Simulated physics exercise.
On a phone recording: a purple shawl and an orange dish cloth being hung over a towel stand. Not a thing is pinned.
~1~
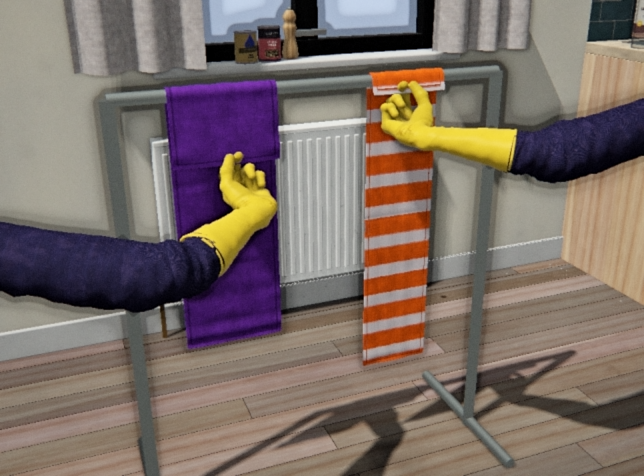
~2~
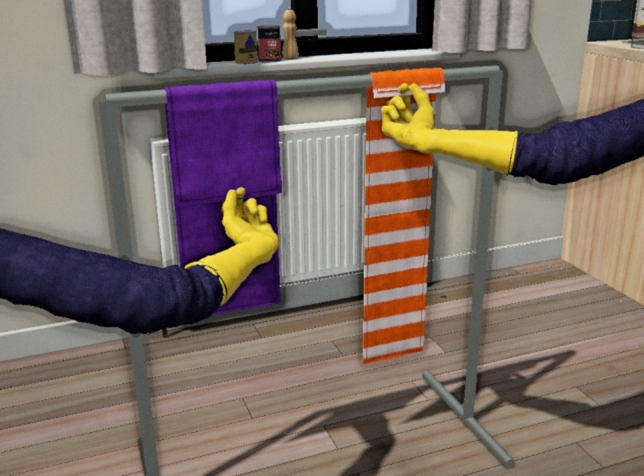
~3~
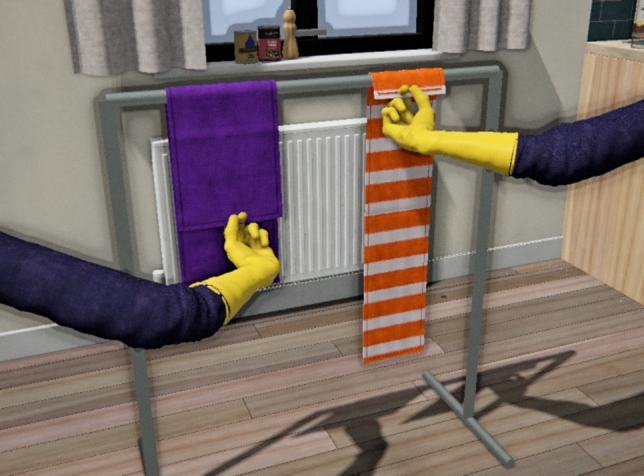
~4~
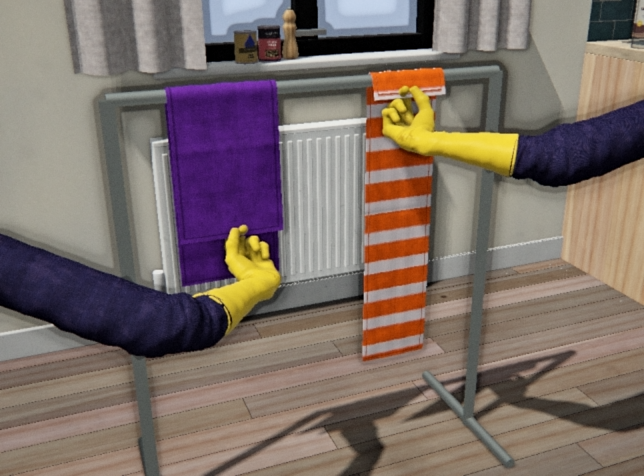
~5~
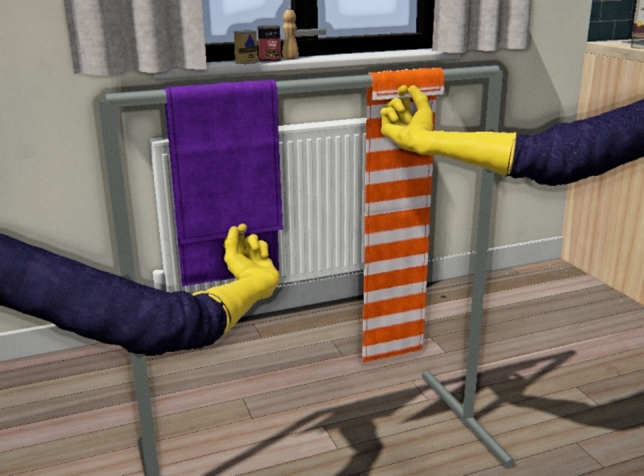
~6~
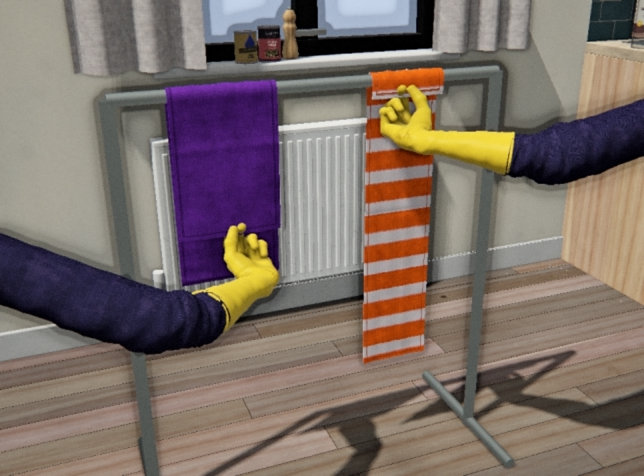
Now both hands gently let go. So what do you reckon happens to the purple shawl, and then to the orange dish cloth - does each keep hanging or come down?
I reckon the purple shawl keeps hanging, the orange dish cloth comes down.
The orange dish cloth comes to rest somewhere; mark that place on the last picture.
The middle sits at (391, 439).
Then, 0.38 s after the last picture, shawl still hanging; dish cloth clear of the rail and dropping near (393, 345).
Then, 0.70 s after the last picture, shawl still hanging; dish cloth in a heap on the floor near (391, 438).
At rest, shawl still hanging; dish cloth in a heap on the floor near (391, 439). The purple shawl stays on and the orange dish cloth slips to the floor.
